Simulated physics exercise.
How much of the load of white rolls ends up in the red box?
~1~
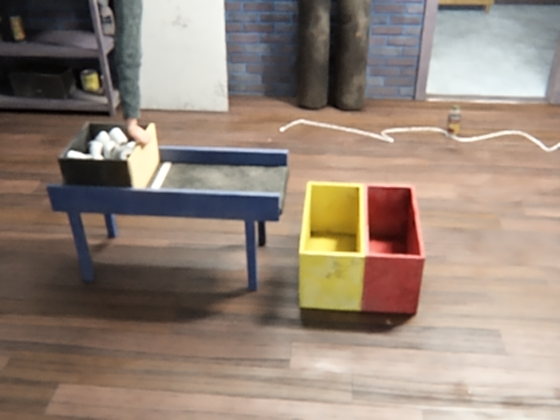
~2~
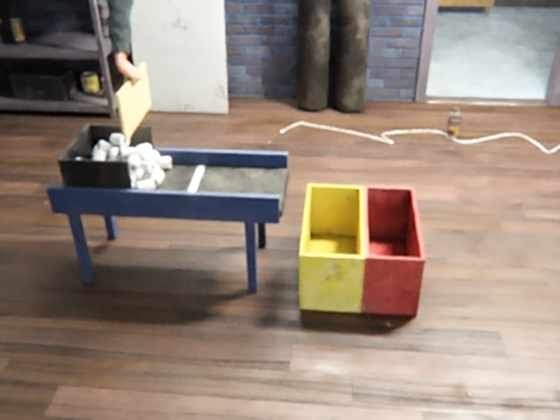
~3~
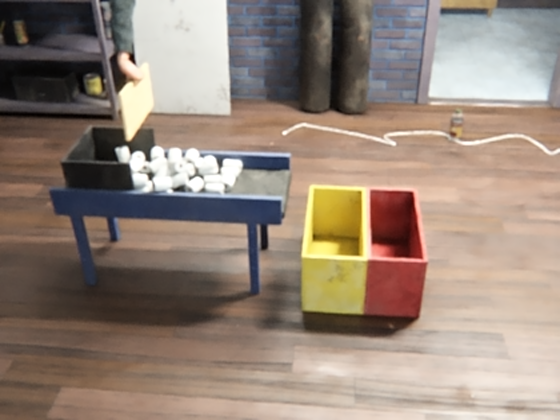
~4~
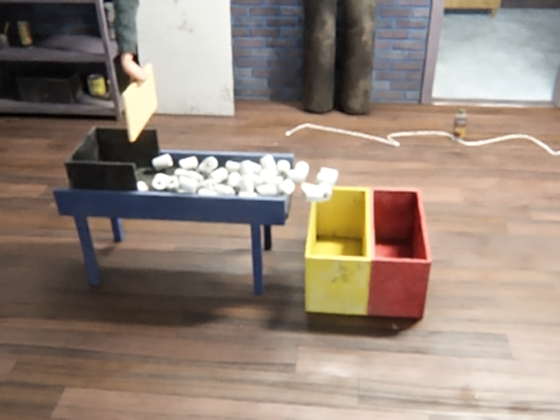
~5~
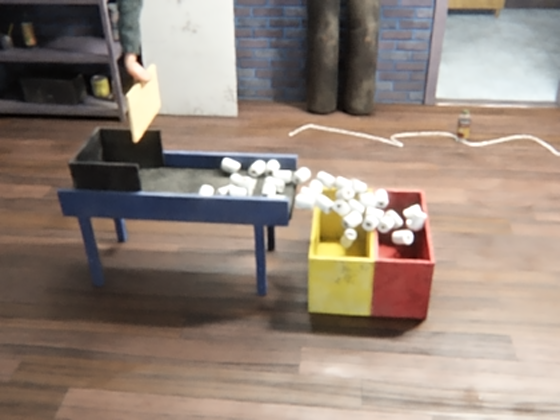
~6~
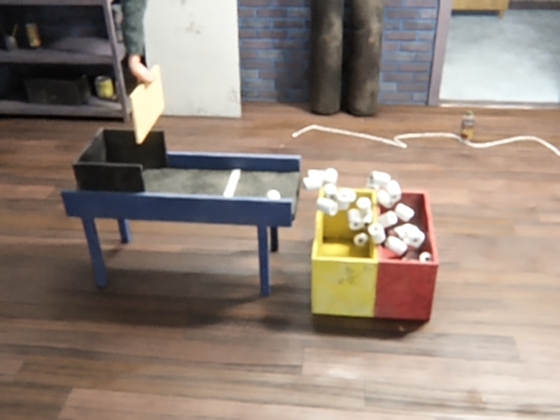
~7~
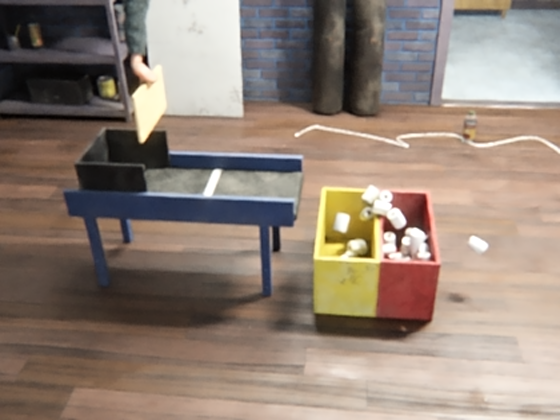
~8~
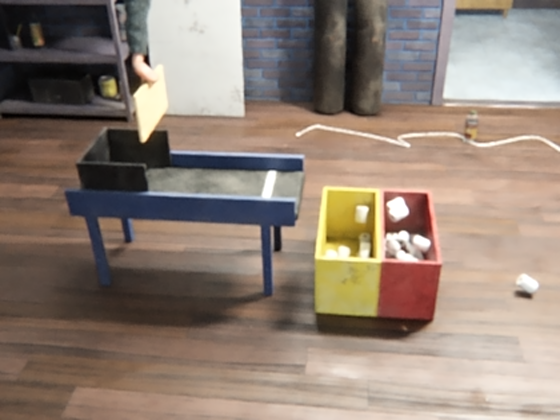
More than half of the white rolls end up in the red box.
